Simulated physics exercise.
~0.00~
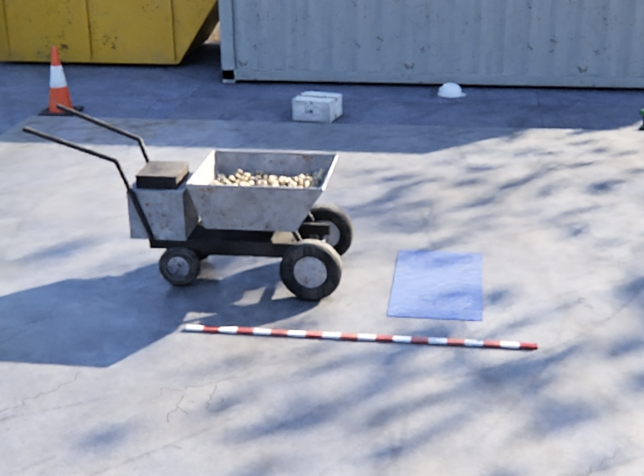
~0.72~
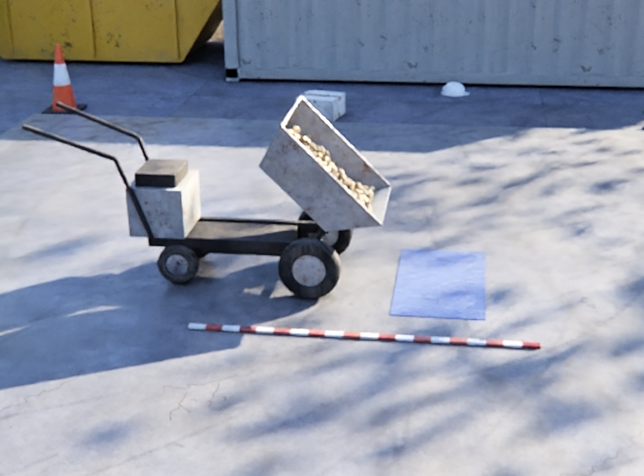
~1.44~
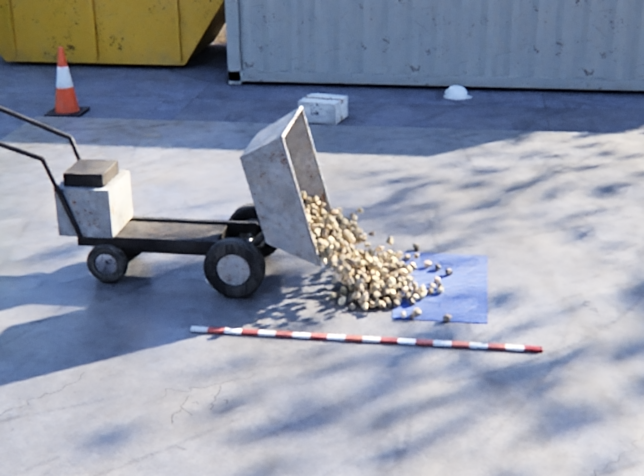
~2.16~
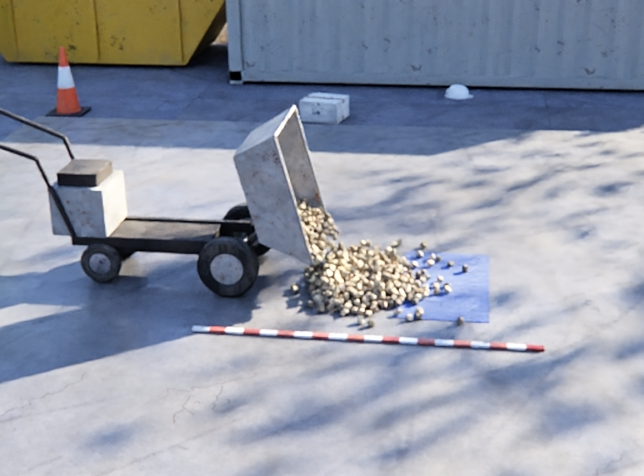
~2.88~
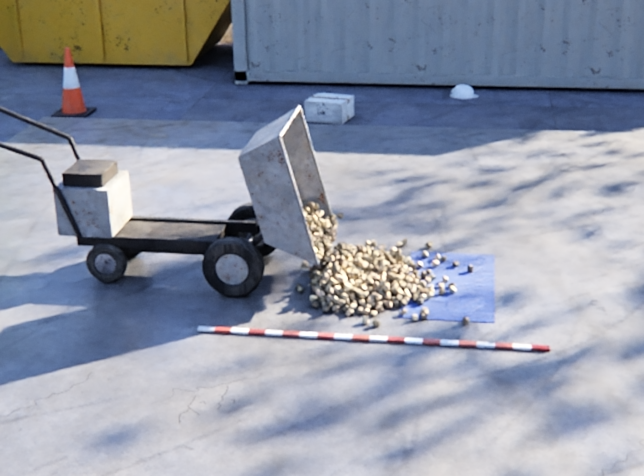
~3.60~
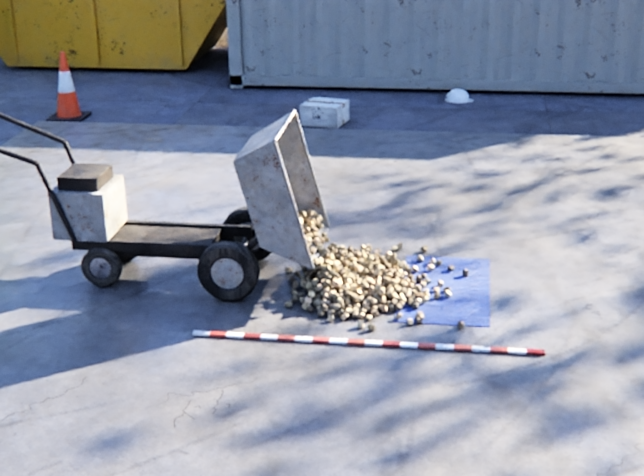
The clip opens on a small motor barrow with a grey skip full of pale stones, standing on sunlit paving near a blue sheet and a red and white striped pole. The skip tips forward to the right, with the stones still inside it. It then swings steeper as the barrow moves back to the left, and the stones pour out onto the ground. The heap grows under the skip's lip, mostly short of the sheet, while a few stones scatter across the blue. At the end the skip stays steeply tipped, with some stones still in its mouth.
